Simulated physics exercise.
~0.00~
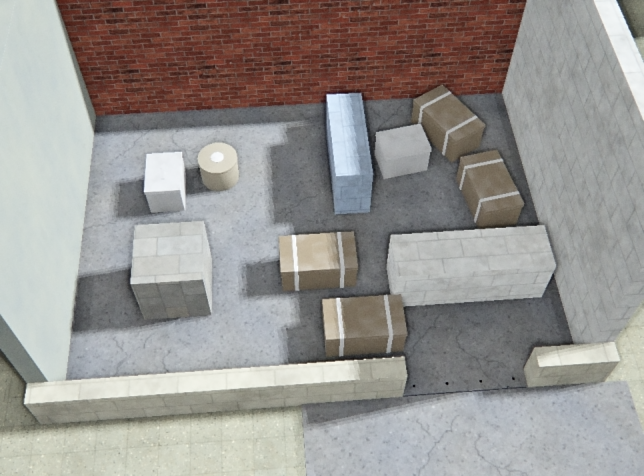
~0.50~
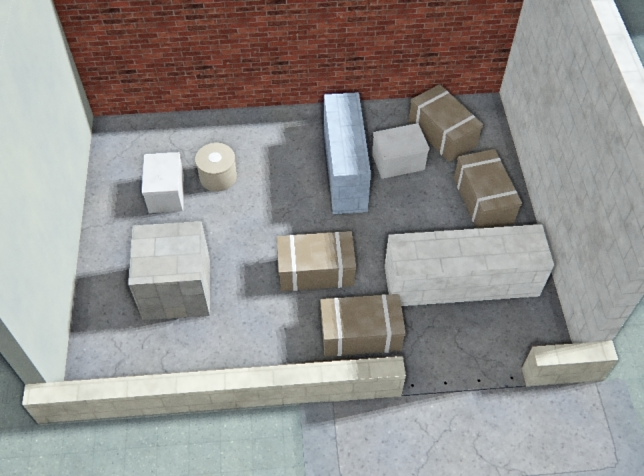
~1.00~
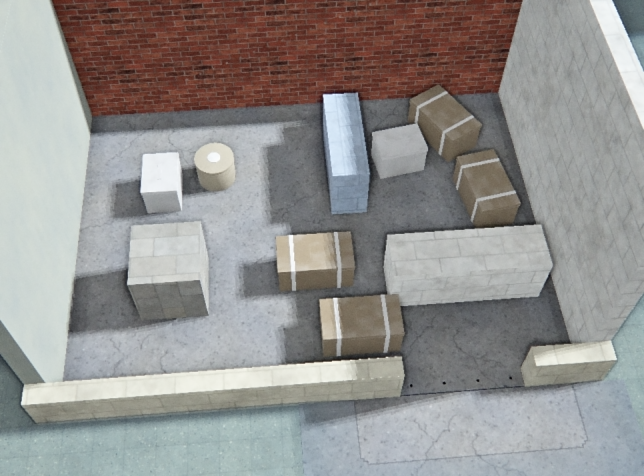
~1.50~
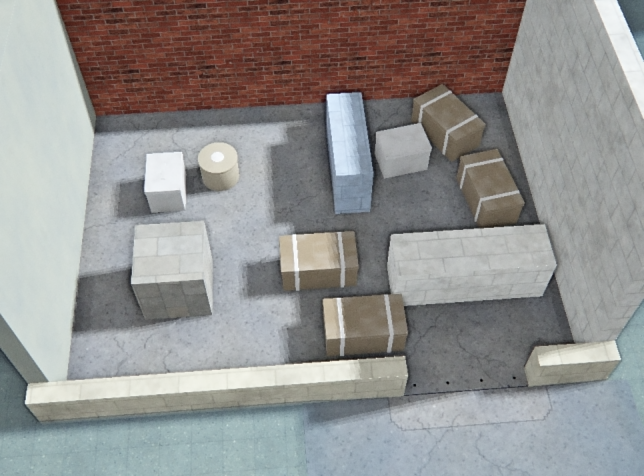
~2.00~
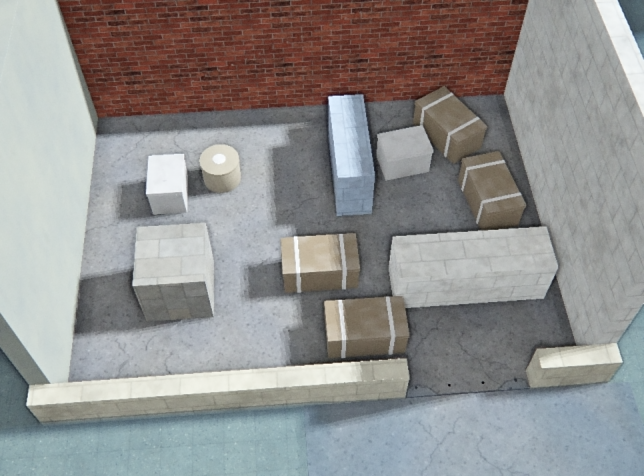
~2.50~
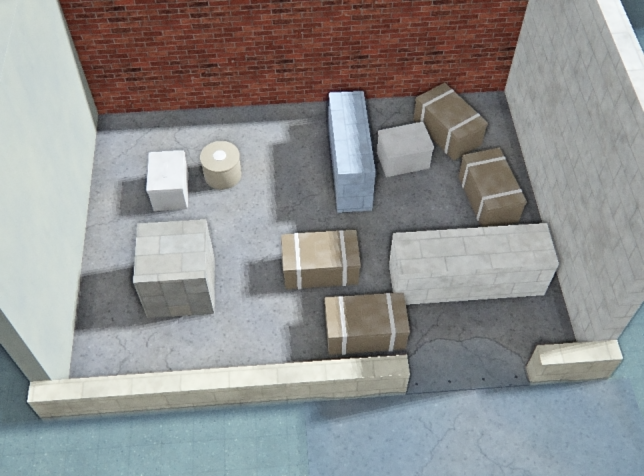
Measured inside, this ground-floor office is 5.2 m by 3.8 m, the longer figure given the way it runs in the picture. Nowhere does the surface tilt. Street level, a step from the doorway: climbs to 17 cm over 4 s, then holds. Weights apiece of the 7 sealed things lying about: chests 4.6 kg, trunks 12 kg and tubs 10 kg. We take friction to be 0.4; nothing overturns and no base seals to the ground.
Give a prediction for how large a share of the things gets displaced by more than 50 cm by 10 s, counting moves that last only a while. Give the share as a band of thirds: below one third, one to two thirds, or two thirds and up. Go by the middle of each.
Medium share.
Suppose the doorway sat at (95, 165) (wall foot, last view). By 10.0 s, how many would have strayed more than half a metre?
Then it comes to 4 of them.
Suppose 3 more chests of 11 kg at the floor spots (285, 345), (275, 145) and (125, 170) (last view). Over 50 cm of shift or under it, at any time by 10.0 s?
In order: Farther; not as far; not as far.
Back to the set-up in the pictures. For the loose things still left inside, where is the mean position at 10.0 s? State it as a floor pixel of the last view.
Centre of the remaining things: Roughly (302, 186).
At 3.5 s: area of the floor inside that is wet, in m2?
Close to 1.0 m2, I'd say.
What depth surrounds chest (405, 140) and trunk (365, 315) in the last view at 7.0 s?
First about 0 cm, second about 4 cm.
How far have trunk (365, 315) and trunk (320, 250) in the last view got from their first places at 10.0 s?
Respectively 250 and 120 centimetres.
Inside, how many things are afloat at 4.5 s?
Tally: 0 of them.
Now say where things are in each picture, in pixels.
In the first frame, a chest at (163, 172) rests on the ground; a trunk at (449, 112) rests on the ground; 0.0 m2 under water; 0 of 7 have shifted.
In the second frame, a chest at (161, 172), on the bottom; a trunk at (447, 112) rests on the ground; water covers 0.0 m2; 0 of 7 have shifted.
In the third frame, a chest at (160, 172), on the bottom; a trunk at (446, 112), on the bottom; 0.0 m2 under water; 0 of 7 have shifted.
In the fourth frame, a chest at (163, 172) rests on the ground; a trunk at (449, 111), on the bottom; 0.0 m2 under water; 0 of 7 have shifted.
In the fifth frame, a chest at (165, 174) rests on the ground; a trunk at (451, 114) rests on the ground; water covers 0.0 m2; 0 of 7 have shifted.
In the sixth frame, a chest at (166, 170) rests on the ground; a trunk at (451, 110) rests on the ground; 0.3 m2 under water; 0 of 7 have shifted.
After 3.5 s 0 of 7 are over 50 cm from their spots; 0 afloat.
After 4.5 s 0 of 7 are over 50 cm from their spots; 0 afloat.
After 7.0 s 2 of 7 are over 50 cm from their spots; 1 afloat.
After 10.0 s 3 of 7 are over 50 cm from their spots, and 3 have been at some point; 1 afloat.
